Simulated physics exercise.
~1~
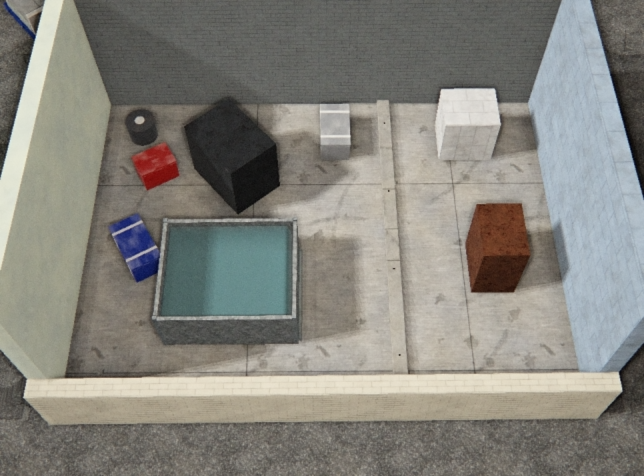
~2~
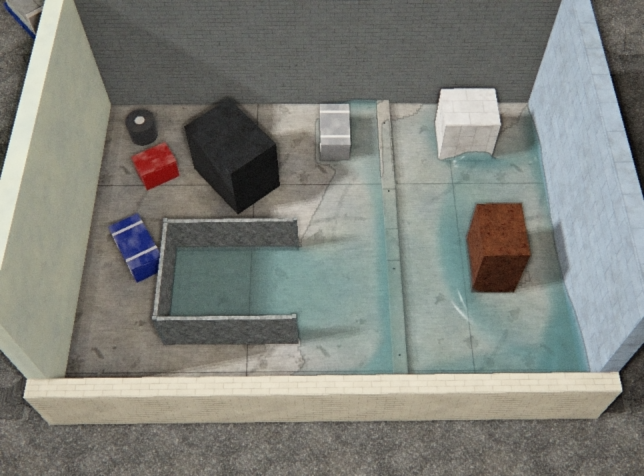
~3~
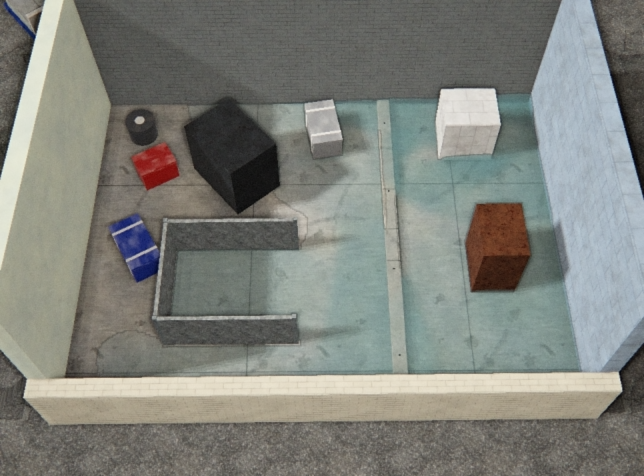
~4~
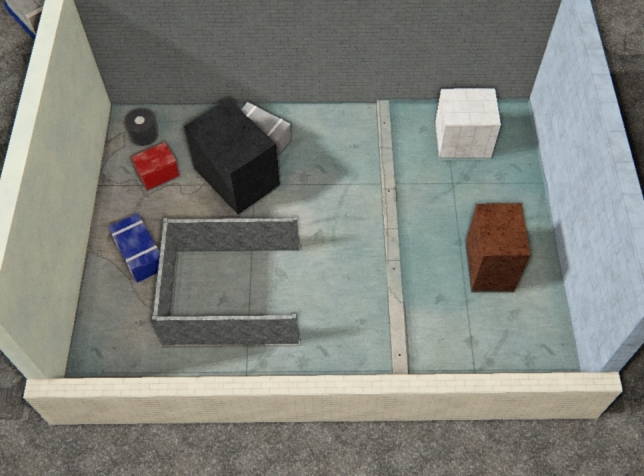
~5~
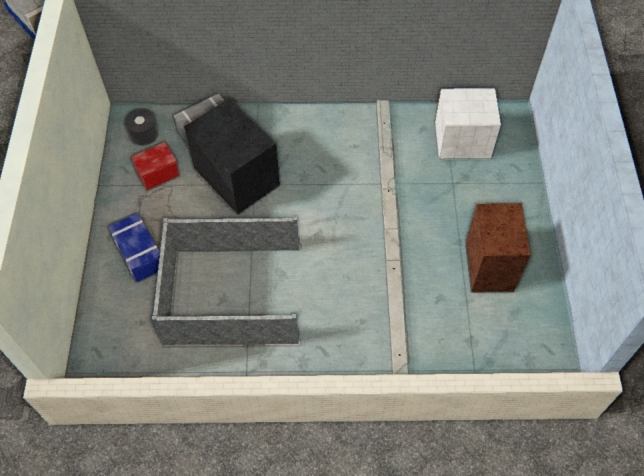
The clip shows a walled concrete pad where the right side of a water-filled tank opens and water spreads across the floor and over a low kerb. A pale grey striped box drifts left behind a black block, ending near its upper left, while the blue and red boxes stay put.
